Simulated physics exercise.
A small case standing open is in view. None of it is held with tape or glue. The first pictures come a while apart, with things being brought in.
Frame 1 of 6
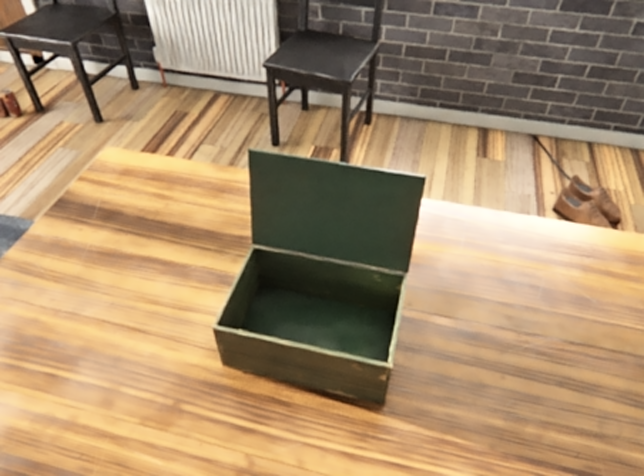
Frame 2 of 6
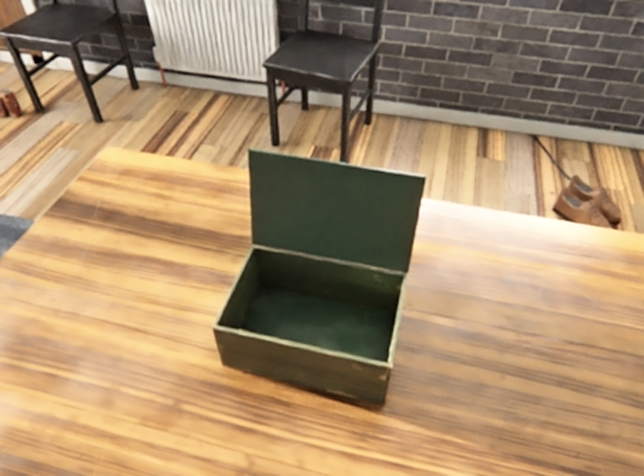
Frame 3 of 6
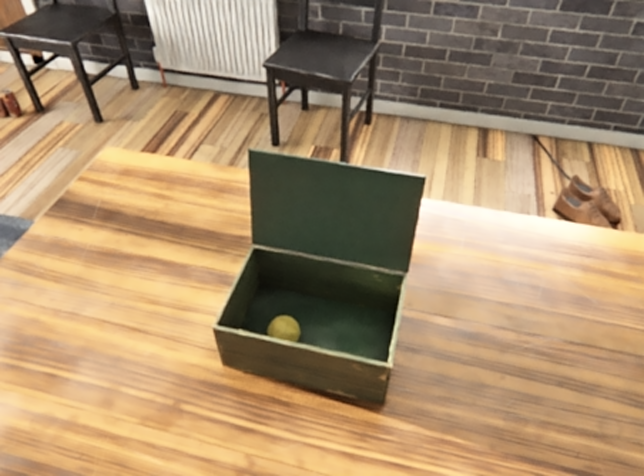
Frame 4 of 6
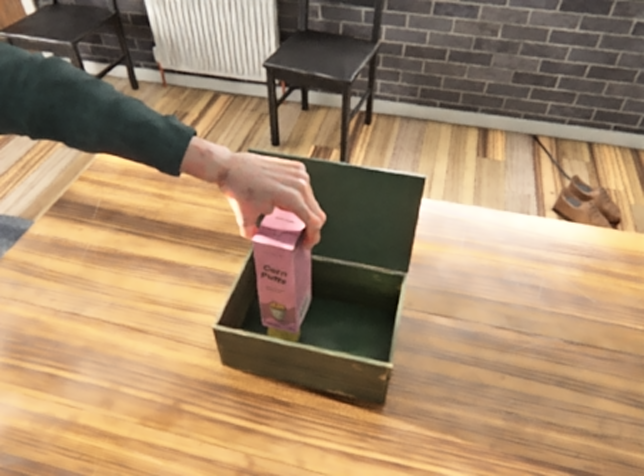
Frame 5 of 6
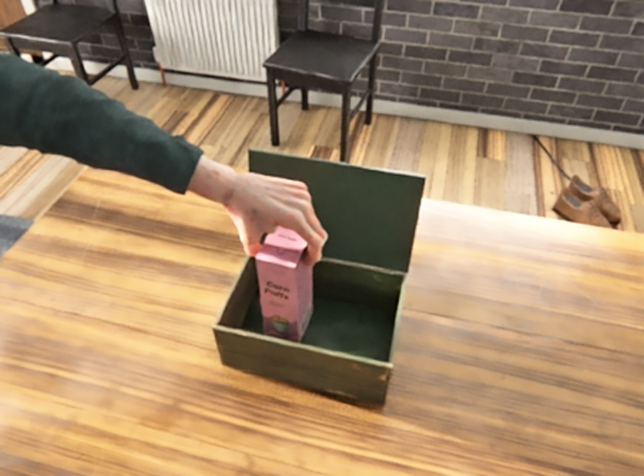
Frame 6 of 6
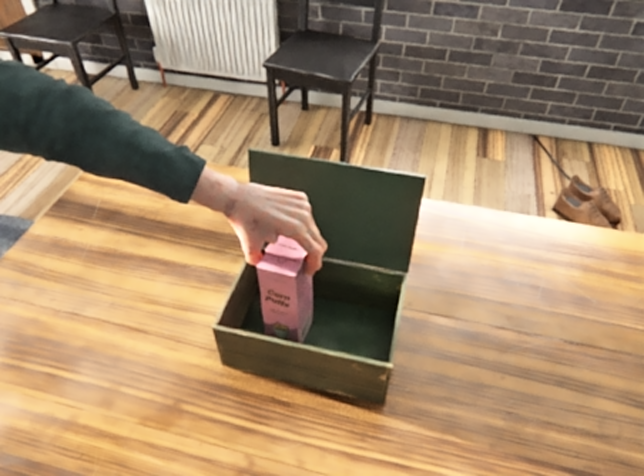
A yellowish ball appearing in an open green box, then a hand lowering a pink carton into its left side and holding it.
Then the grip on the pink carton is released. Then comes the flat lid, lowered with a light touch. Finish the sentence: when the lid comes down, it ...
... shuts properly.
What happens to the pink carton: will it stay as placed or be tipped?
Result: The pink carton leans over.
Then, 0.50 s later than the last frame, pink carton on its side near (326, 320); yellow lemon moved about its own width.
Then, 1.30 s later than the last frame, lid 78° above the rim; pink carton on its side near (337, 315); yellow lemon moved well along.
Then, 2.00 s later than the last frame, lid 30° above the rim; pink carton on its side near (337, 315); yellow lemon moved about its own width.
When it is over, lid shut; lying over in the box, pink carton; moved from the start, yellow lemon. End places, in pixels of the last picture, pink carton near (337, 315).
